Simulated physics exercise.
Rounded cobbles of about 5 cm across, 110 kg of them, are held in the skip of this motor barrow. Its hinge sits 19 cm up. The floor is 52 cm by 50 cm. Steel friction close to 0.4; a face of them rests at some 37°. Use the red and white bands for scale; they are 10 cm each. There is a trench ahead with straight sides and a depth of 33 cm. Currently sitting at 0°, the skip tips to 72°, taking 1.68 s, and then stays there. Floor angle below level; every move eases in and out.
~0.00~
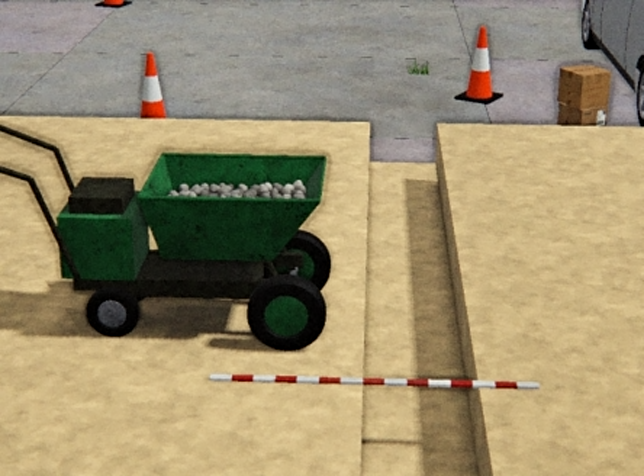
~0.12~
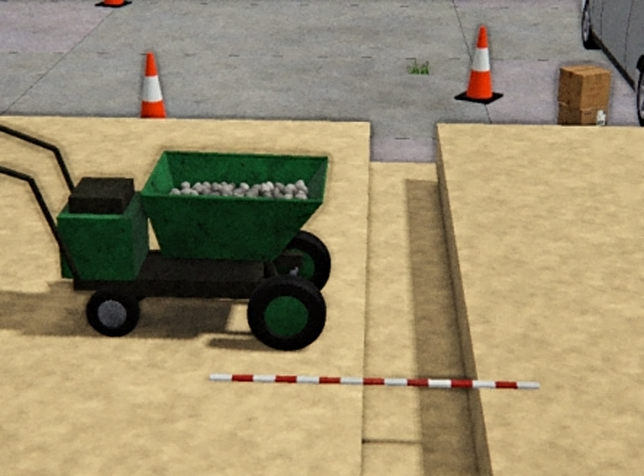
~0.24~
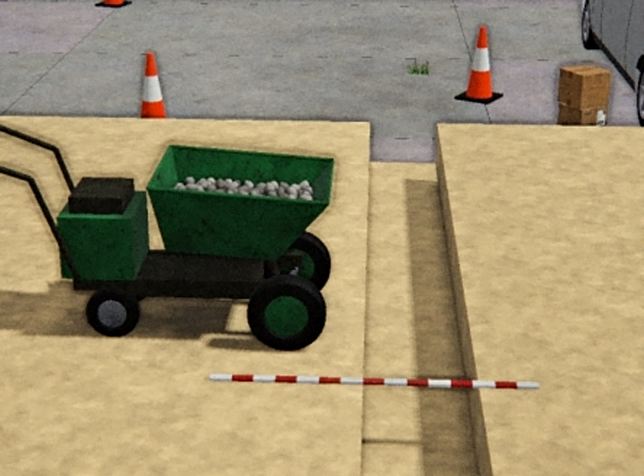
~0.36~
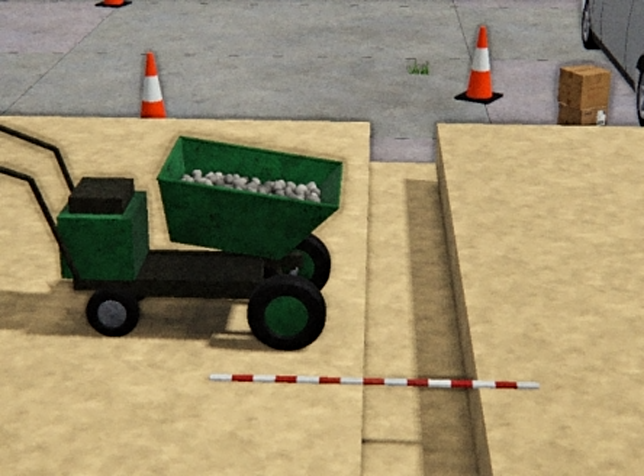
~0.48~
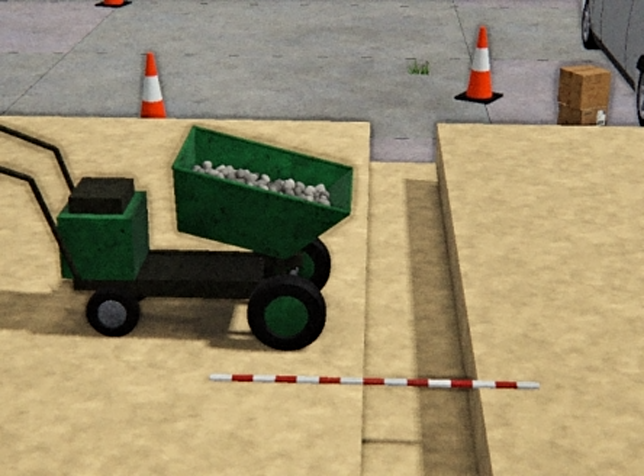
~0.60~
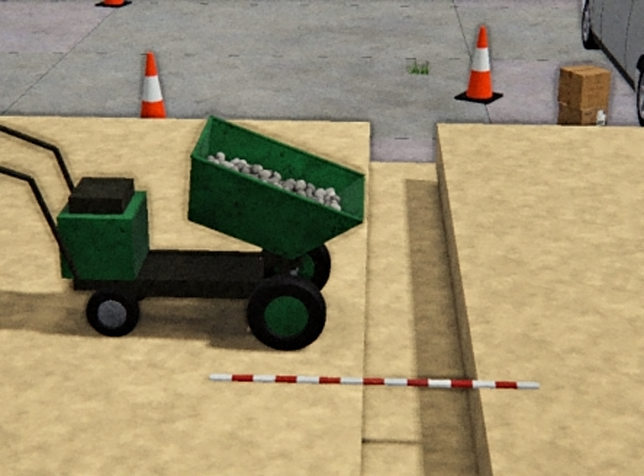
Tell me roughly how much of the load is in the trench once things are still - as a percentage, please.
I would put it at 90 %.
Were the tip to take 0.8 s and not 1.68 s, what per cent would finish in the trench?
It'd be some 70 per cent.
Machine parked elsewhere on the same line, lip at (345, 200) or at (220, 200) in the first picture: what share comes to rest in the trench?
Near 60 and near 70 percent.
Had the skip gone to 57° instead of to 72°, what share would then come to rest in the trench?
Then roughly 35 percent.
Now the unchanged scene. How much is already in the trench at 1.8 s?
About 35%.
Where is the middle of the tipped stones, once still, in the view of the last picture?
The middle should be near (440, 373).
After 1.3 s the floor is at 61°; 100 % in the skip; the foremost stones are at (394, 254).
After 1.8 s the floor is at 72°; 62 % in the skip, 35 % in the trench, 3 % past the trench; the foremost stones are at (489, 321).
After 2.1 s the floor is at 72°; 32 % in the skip, 59 % in the trench, 10 % past the trench; the foremost stones are at (550, 351).
After 4.1 s the floor is at 72°; 0 % in the skip, 90 % in the trench, 10 % past the trench; the foremost stones are at (576, 360).
